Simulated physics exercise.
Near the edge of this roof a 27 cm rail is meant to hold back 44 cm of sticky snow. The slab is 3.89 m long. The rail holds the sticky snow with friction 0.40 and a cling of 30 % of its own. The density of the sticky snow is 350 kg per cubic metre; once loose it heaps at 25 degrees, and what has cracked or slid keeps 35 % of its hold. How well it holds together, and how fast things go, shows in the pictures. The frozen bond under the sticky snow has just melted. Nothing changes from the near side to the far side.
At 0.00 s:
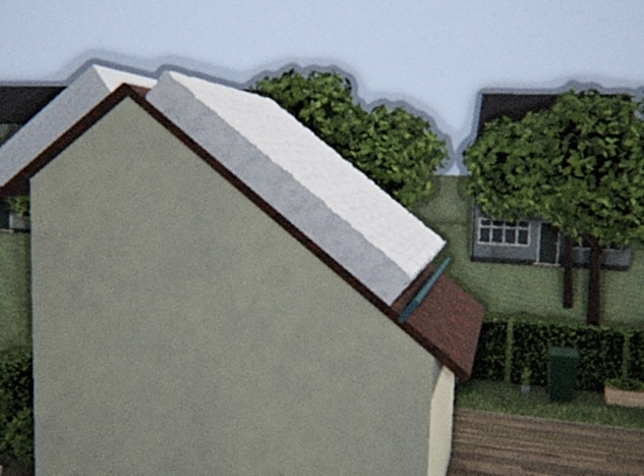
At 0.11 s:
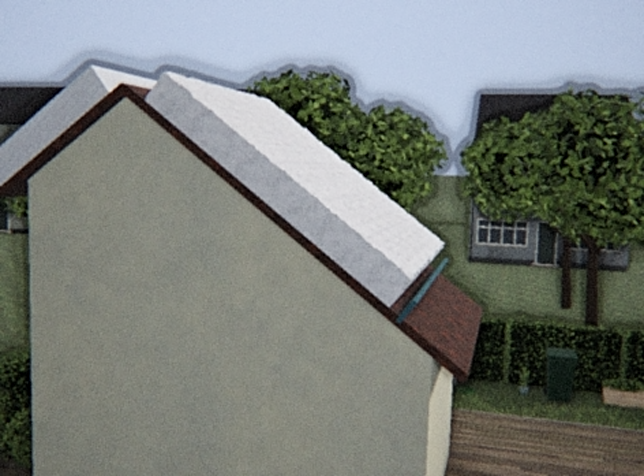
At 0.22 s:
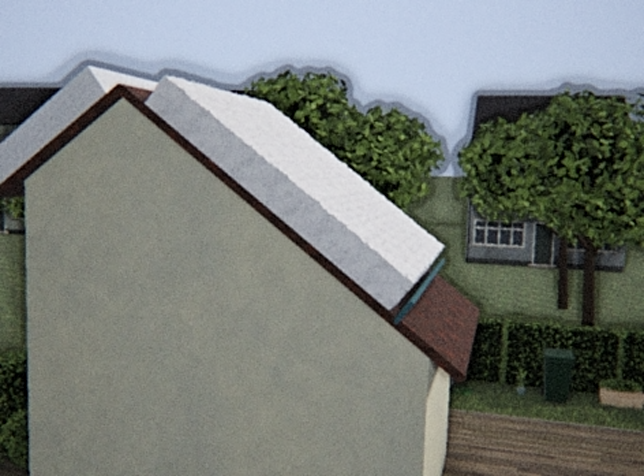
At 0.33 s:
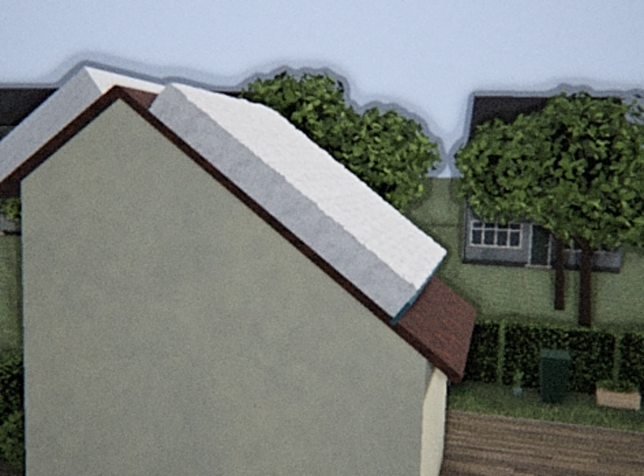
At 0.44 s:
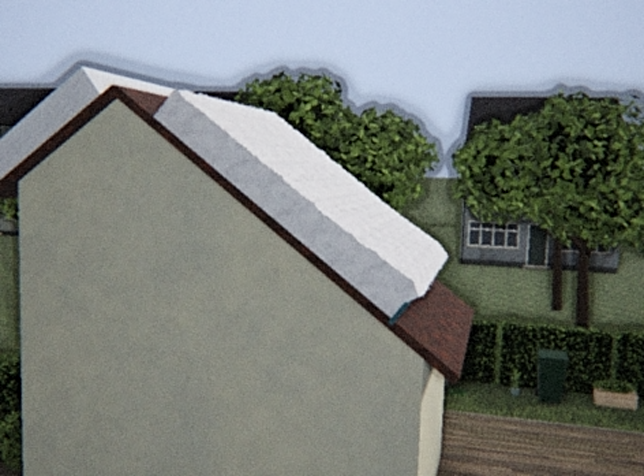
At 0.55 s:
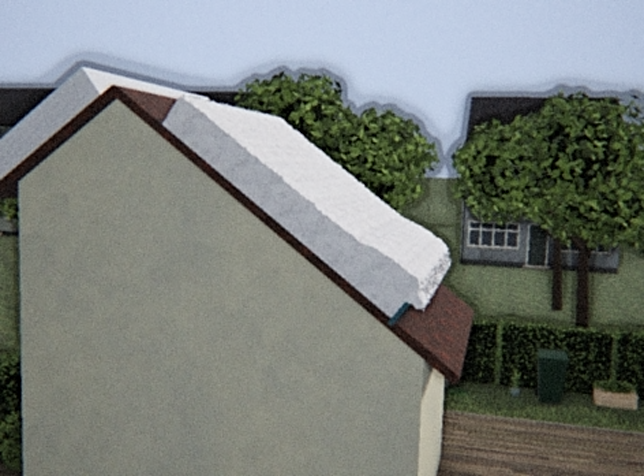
A garden with lawns and hedges is seen from beside the gable end of a pale grey-green house, level with its roof, under a pale blue sky. Thick white snow covers the reddish-brown roof, a thin teal rail crosses near its lower right edge, and leafy trees and a grey house stand behind. The view drifts slightly right, then steadies, as the right-hand snow slab slides slowly down in one piece, baring roof near the ridge and bulging over the rail.
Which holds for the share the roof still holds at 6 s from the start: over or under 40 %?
It comes out over 40 %.
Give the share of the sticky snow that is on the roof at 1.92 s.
Some 75 per cent.
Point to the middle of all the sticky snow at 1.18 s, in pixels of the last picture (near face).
Near (343, 248).
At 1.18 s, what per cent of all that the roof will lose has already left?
Some 10 per cent.
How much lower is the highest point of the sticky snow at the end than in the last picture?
Roughly 1.0 m.
By 1.18 s, 95 % of the snow is on the roof.
By 1.92 s, 73 % of the snow is on the roof.
By 2.66 s, 60 % of the snow is on the roof.
By 3.40 s, 59 % of the snow is on the roof.
By 6.00 s, at the end, 58 % of the snow is on the roof.
